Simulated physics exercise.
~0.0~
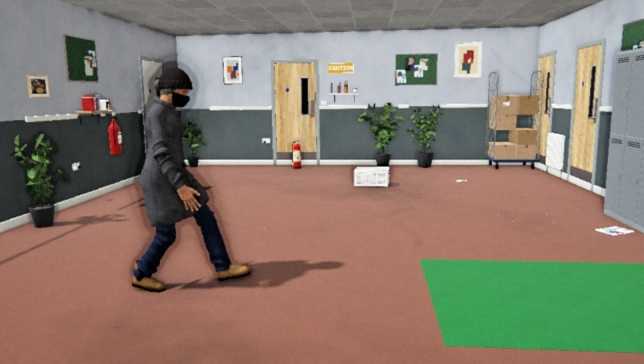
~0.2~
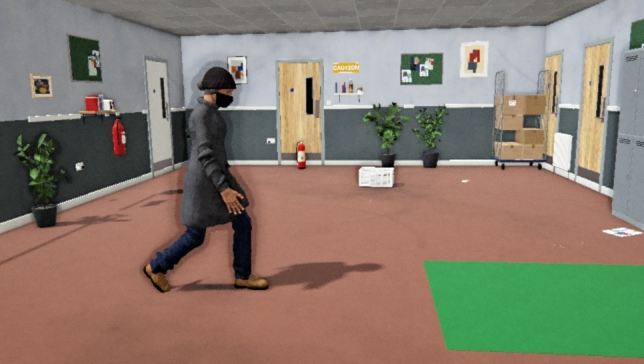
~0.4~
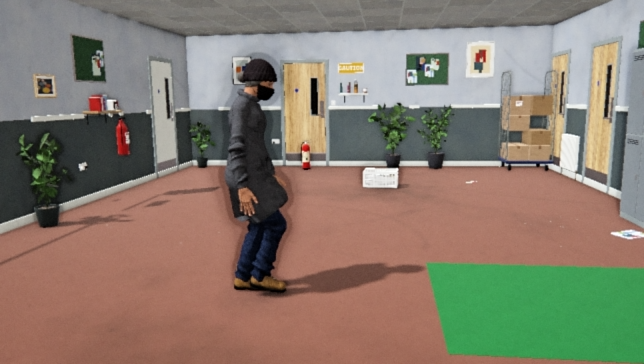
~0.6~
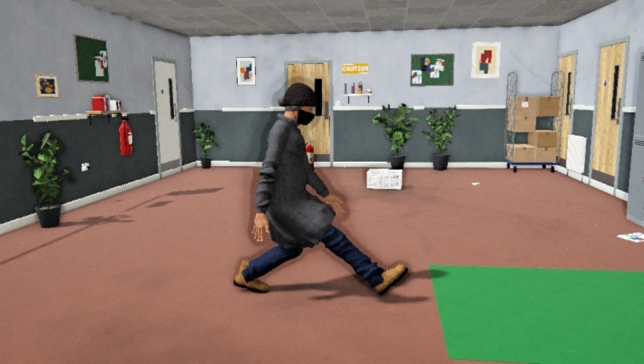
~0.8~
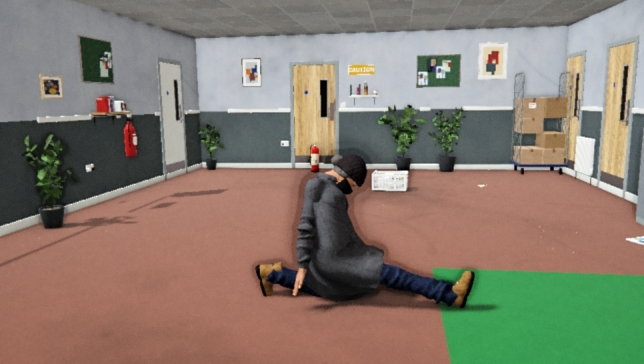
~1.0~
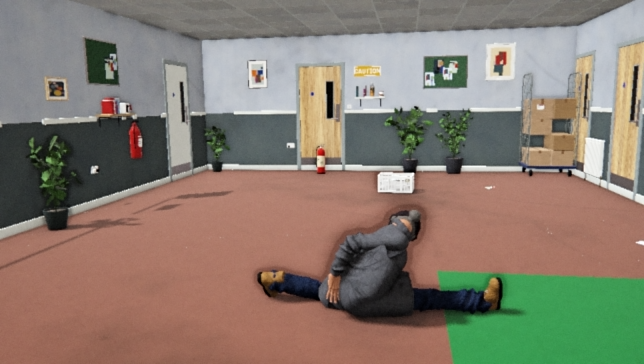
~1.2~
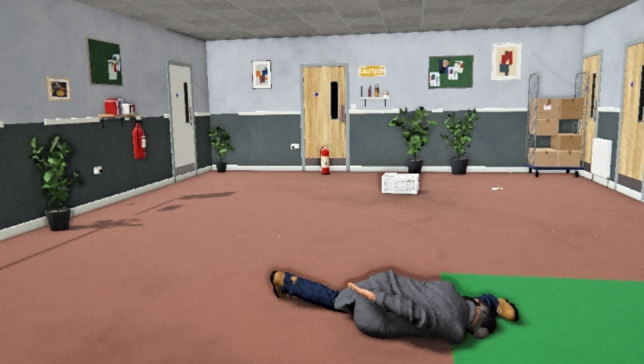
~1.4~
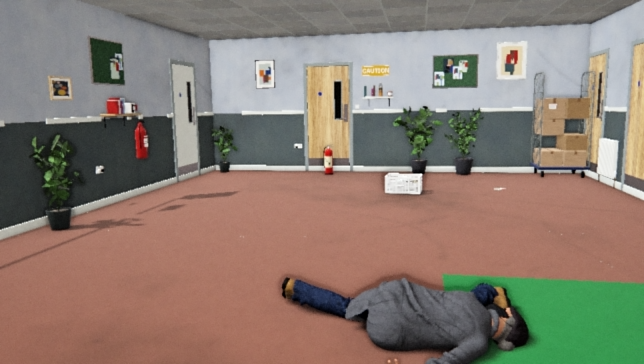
The clip opens in a room with a reddish floor, where a masked person in a dark cap, long grey coat and jeans walks right towards a green mat. As the view drifts slightly, the person draws upright, then slides into a wide stride with the leading foot reaching the mat. The body sinks between the spread legs until the hips are on the floor. The torso folds forward over the front leg and tips down to the right. It ends with the person lying stretched out, head over the green mat and hips short of its near edge.
